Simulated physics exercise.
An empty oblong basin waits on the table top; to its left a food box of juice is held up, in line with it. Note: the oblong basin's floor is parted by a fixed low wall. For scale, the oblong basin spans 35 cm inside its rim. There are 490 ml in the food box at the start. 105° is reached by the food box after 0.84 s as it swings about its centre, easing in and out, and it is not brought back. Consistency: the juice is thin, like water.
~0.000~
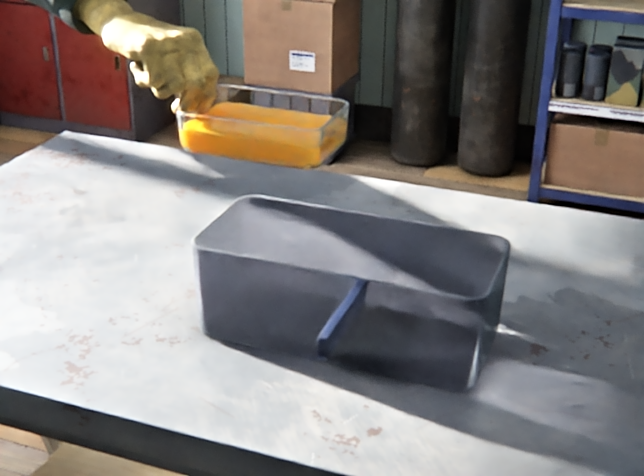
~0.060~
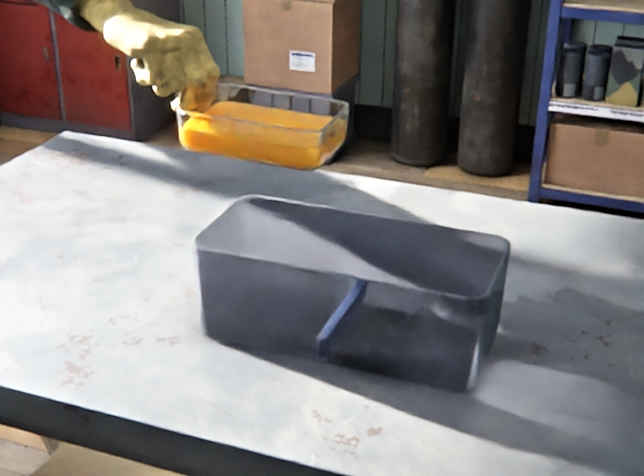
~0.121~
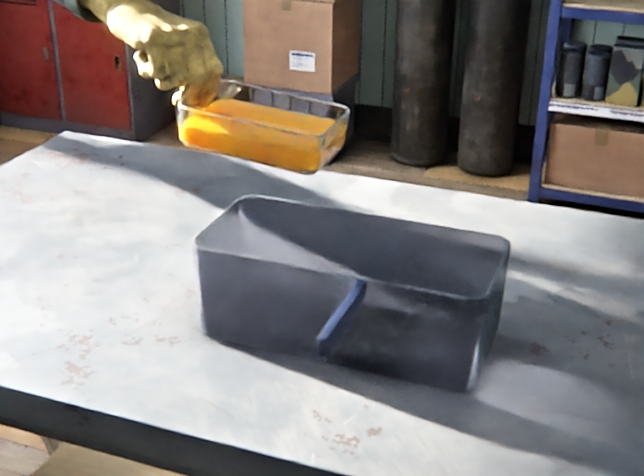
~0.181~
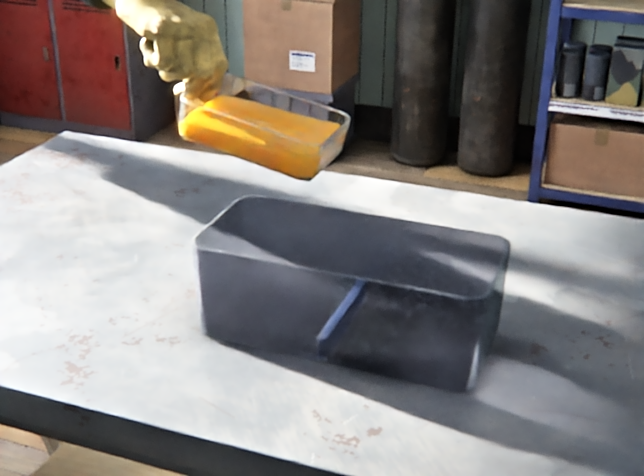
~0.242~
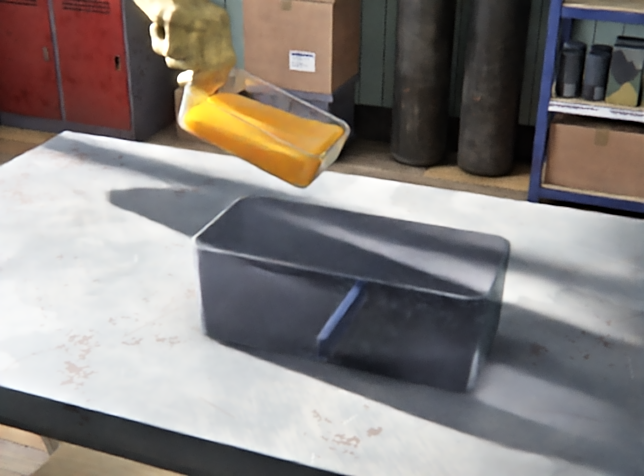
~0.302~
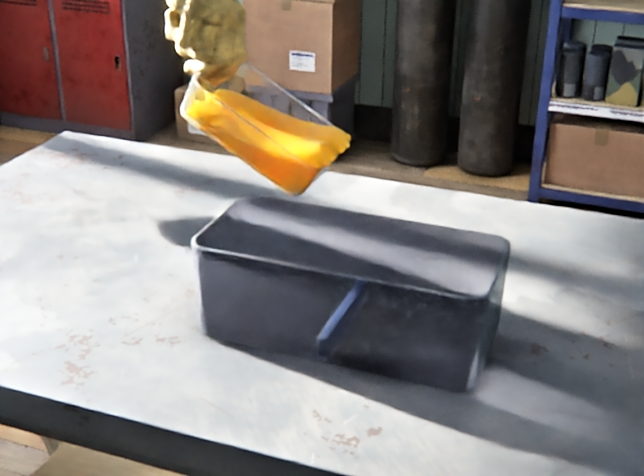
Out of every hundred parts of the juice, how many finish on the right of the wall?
About 76 in every hundred.
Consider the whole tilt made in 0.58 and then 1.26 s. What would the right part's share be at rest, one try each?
Roughly 75 per cent the first time and 70 per cent the second.
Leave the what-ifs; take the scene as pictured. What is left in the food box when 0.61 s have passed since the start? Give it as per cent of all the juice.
At that time about 4 in a hundred parts are still held.
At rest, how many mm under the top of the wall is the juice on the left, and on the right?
It's around 26 mm on the left side and around 16 mm on the right side.
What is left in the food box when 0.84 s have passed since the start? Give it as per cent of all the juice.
Remaining share: Approx. 1 %.
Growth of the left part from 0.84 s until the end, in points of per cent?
That works out to roughly 2 per cent of the whole.
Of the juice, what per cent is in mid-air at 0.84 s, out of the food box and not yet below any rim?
Roughly 2 %.
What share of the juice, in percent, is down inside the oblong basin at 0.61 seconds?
Near 78 in a hundred.
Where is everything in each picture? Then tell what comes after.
Tilt 0°; pouring edge (335, 118); surface from (202, 112) to (334, 131); the oblong basin's rim runs from (217, 219) to (499, 269); the wall's top is at (344, 308), in the first picture.
Tilt 1°; pouring edge (335, 119); surface from (202, 112) to (334, 132), in the second picture.
Tilt 5°; pouring edge (336, 125); surface from (202, 110) to (335, 135), in the third picture.
Tilt 12°; pouring edge (337, 133); surface from (202, 106) to (335, 137), in the fourth picture.
Tilt 20°; pouring edge (336, 144); surface from (202, 102) to (334, 140), in the fifth picture.
Tilt 30°; pouring edge (333, 156); surface from (204, 97) to (326, 141); 5 per cent is over the edge, in the sixth picture.
After 0.61 s the tilt is 87° and 4 per cent is still to pour, 5 is left of the wall and 72 right of it.
After 0.84 s the tilt is 105° and 1 per cent is still to pour, 21 is left of the wall and 75 right of it.
After 1.08 s the tilt is 105° and 0 per cent is still to pour, 22 is left of the wall and 76 right of it.
After 1.34 s the tilt is 105° and 0 per cent is still to pour, 22 is left of the wall and 76 right of it.
In the end 22 per cent lies left of the wall, 76 right of it and 2 outside.
